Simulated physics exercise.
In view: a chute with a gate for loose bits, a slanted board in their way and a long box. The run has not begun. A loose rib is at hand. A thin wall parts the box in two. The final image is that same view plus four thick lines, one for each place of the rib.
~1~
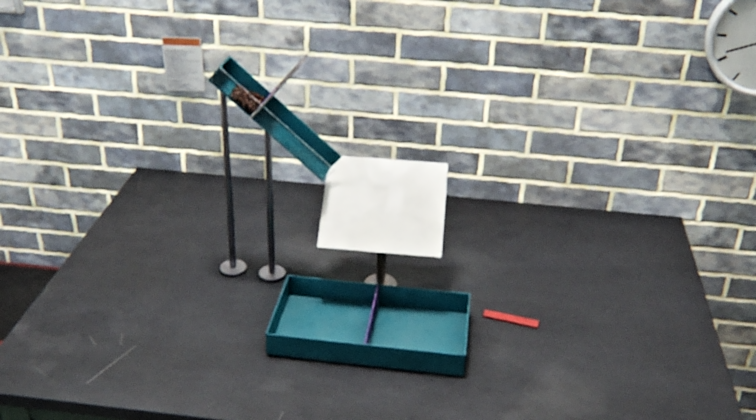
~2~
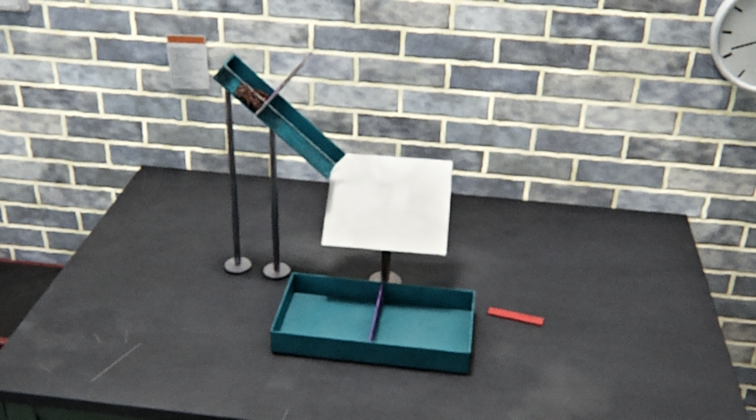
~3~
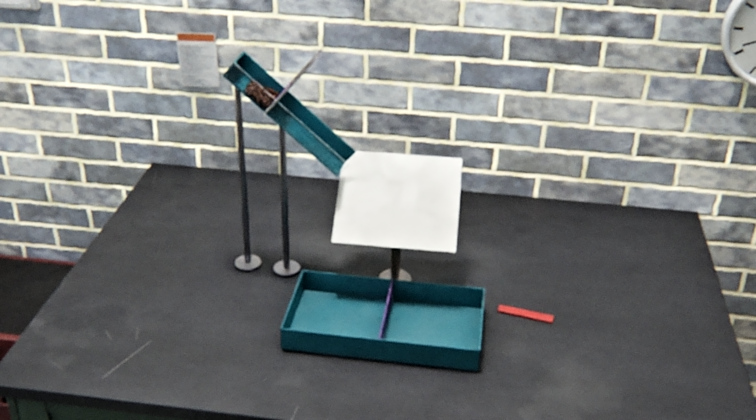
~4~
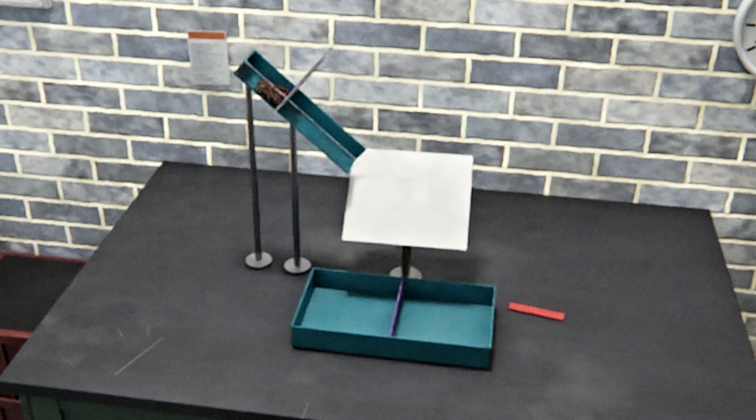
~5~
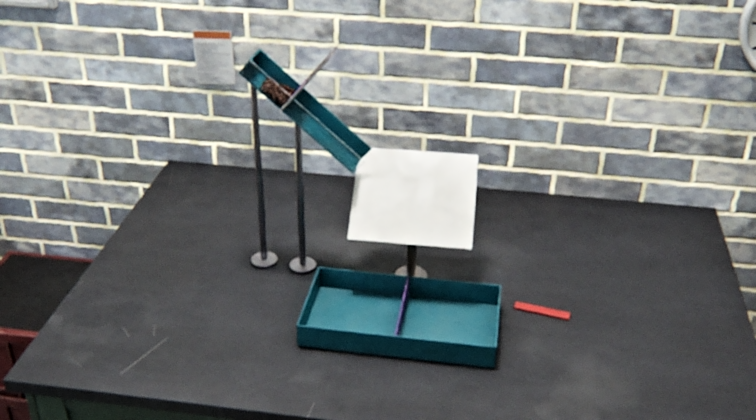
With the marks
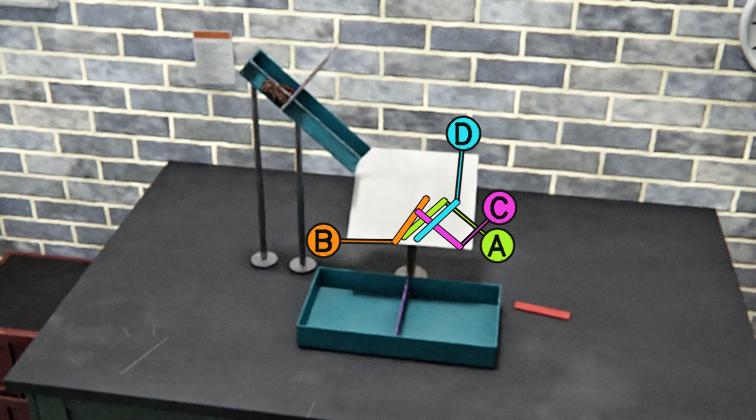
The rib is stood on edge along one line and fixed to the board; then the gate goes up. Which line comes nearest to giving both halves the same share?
Line D does it best.
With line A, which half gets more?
The left half.
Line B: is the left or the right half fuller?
The left half.
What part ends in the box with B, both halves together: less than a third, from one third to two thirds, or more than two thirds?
Line B gives more than two thirds.
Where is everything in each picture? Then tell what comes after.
In the first picture, load behind the gate (250, 98), allspice berries; lip of the chute (327, 175), sloping fairly steeply.
In the second picture, middle of the board (388, 202), tilted fairly steeply; middle of its low edge (383, 250); of its high edge (393, 157).
In the third picture, front corners of the box (281, 329) and (480, 350); front end of its middle wall (379, 339).
In the fourth picture, middle of the load (275, 91); lip (351, 167).
In the fifth picture, middle of the load (280, 90); lip (357, 167).
On the marked copy, line A from (444, 200) to (403, 236); line B from (426, 198) to (395, 241); line C from (418, 211) to (460, 246); line D from (456, 202) to (417, 238).
With A, of what is caught, almost all in the left half, about a tenth in the right.
With B, of what is caught, almost all in the left half, just a few in the right.
With C, of what is caught, about a tenth in the left half, the larger part in the right.
With D, of what is caught, roughly two thirds in the left half, roughly a third in the right.
